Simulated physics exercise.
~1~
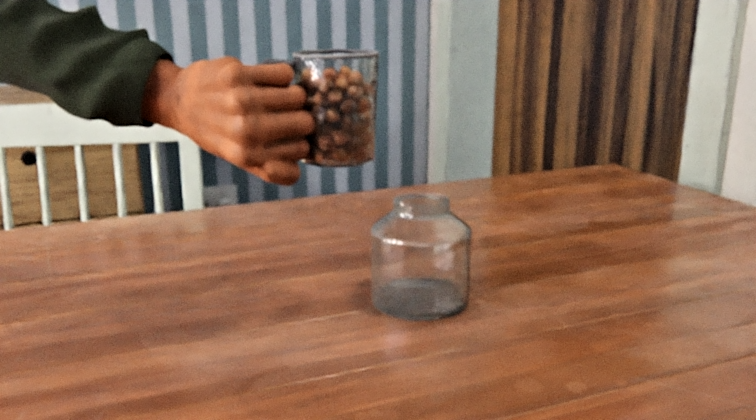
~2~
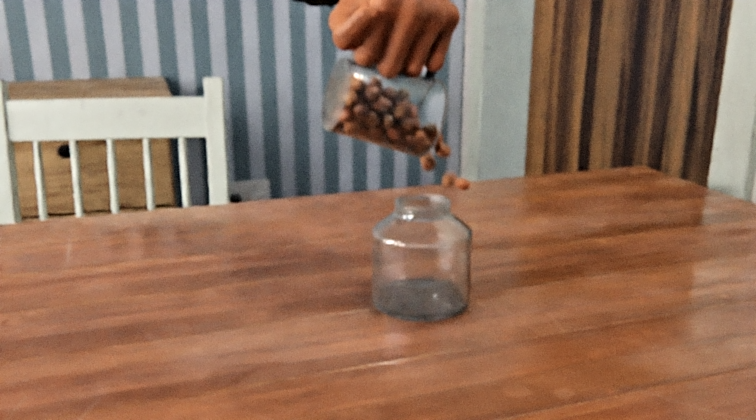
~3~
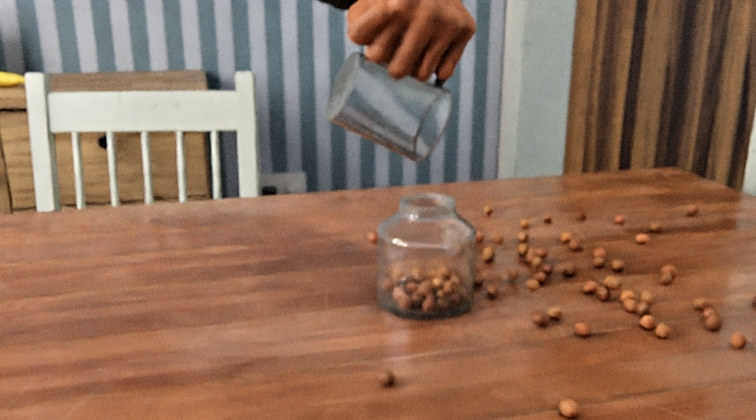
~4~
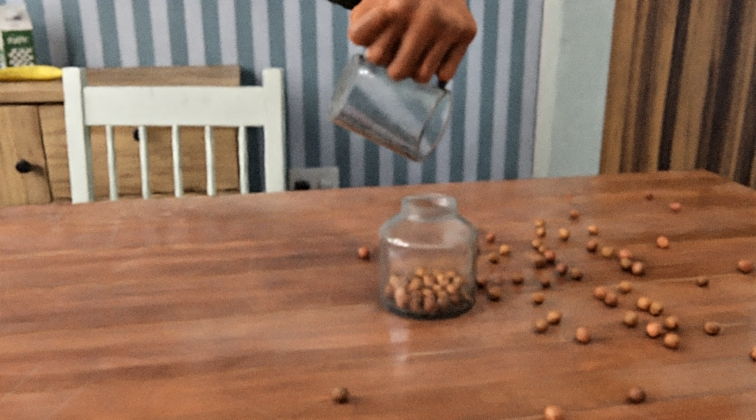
Hazelnuts pouring from a hand-tilted clear cup, some landing in a small glass jar, most scattering across the wooden table.
